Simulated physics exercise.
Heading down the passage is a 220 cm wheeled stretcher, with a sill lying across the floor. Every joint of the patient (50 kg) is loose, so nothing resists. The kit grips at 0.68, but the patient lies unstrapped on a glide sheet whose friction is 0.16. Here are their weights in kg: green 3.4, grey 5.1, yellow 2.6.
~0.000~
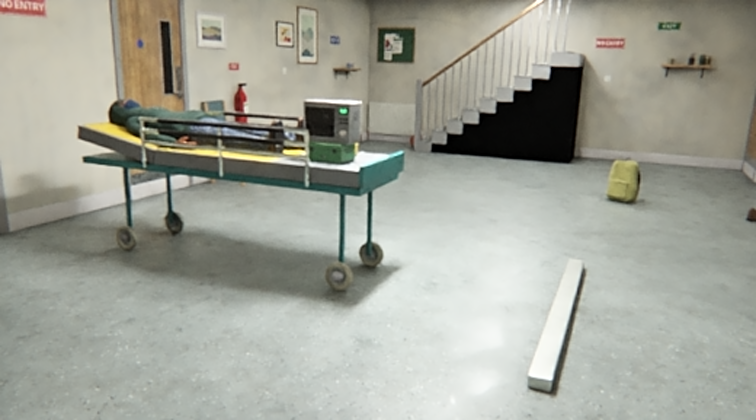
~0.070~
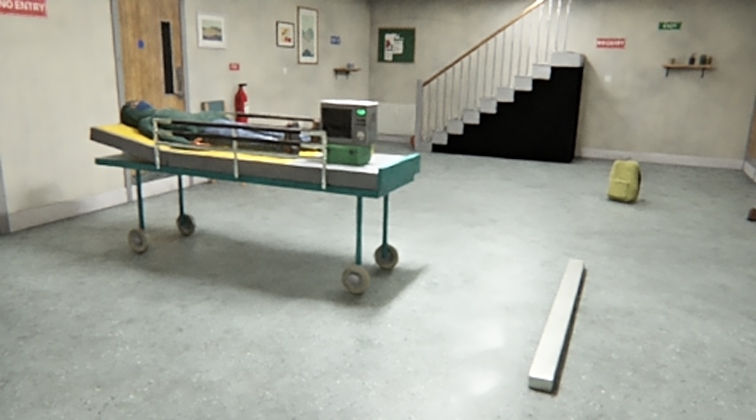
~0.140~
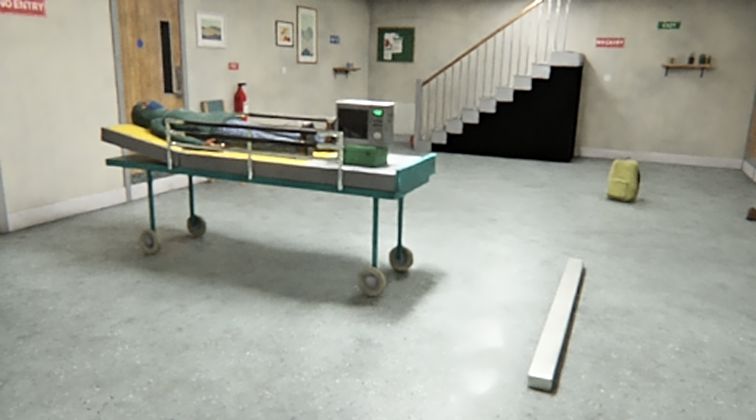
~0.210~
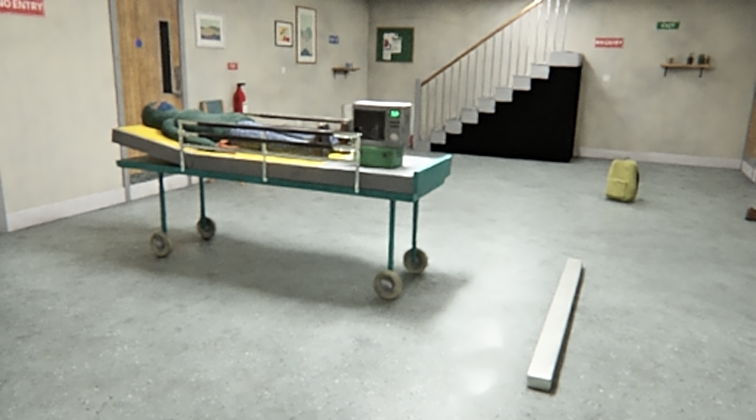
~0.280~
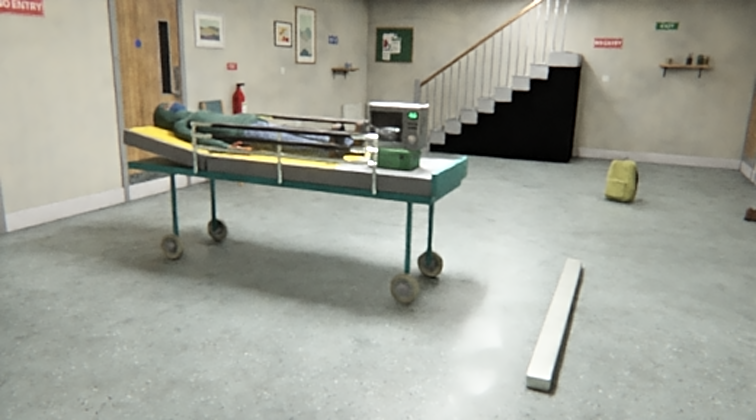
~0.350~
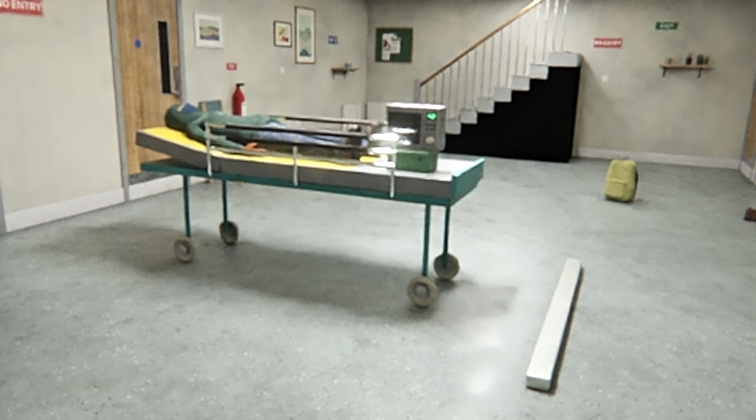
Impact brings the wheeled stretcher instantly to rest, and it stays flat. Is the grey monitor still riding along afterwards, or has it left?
It is still riding along.
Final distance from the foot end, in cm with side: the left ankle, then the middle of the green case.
Left ankle short by 20, green case short by 20.
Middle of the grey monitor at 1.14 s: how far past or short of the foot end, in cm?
Around 10 cm shy of it.
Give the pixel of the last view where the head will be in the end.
Somewhere about (318, 142) in the last picture.
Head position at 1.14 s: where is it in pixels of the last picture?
The head should be near (313, 141).
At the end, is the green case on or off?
Green case ends up still in place.
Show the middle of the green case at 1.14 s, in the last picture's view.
Close to pixel (551, 171) in the final frame.
Contact comes at 0.74 s.
After 0.89 s the grey monitor is 15 cm short of the foot end, tilted 0°, near (557, 136) in the last picture's view; the green case 18 cm short of the foot end, tilted 0°.
After 1.14 s the grey monitor is 12 cm short of the foot end, tilted 0°, near (564, 138) in the last picture's view; the green case 17 cm short of the foot end, tilted 0°.
After 1.44 s the grey monitor is 12 cm short of the foot end, tilted 0°, near (564, 138) in the last picture's view; the green case 17 cm short of the foot end, tilted 0°.
When all is still (1.9 s), green case stays on; grey monitor stays on; yellow pump drops off; left ankle stops short of the foot end.
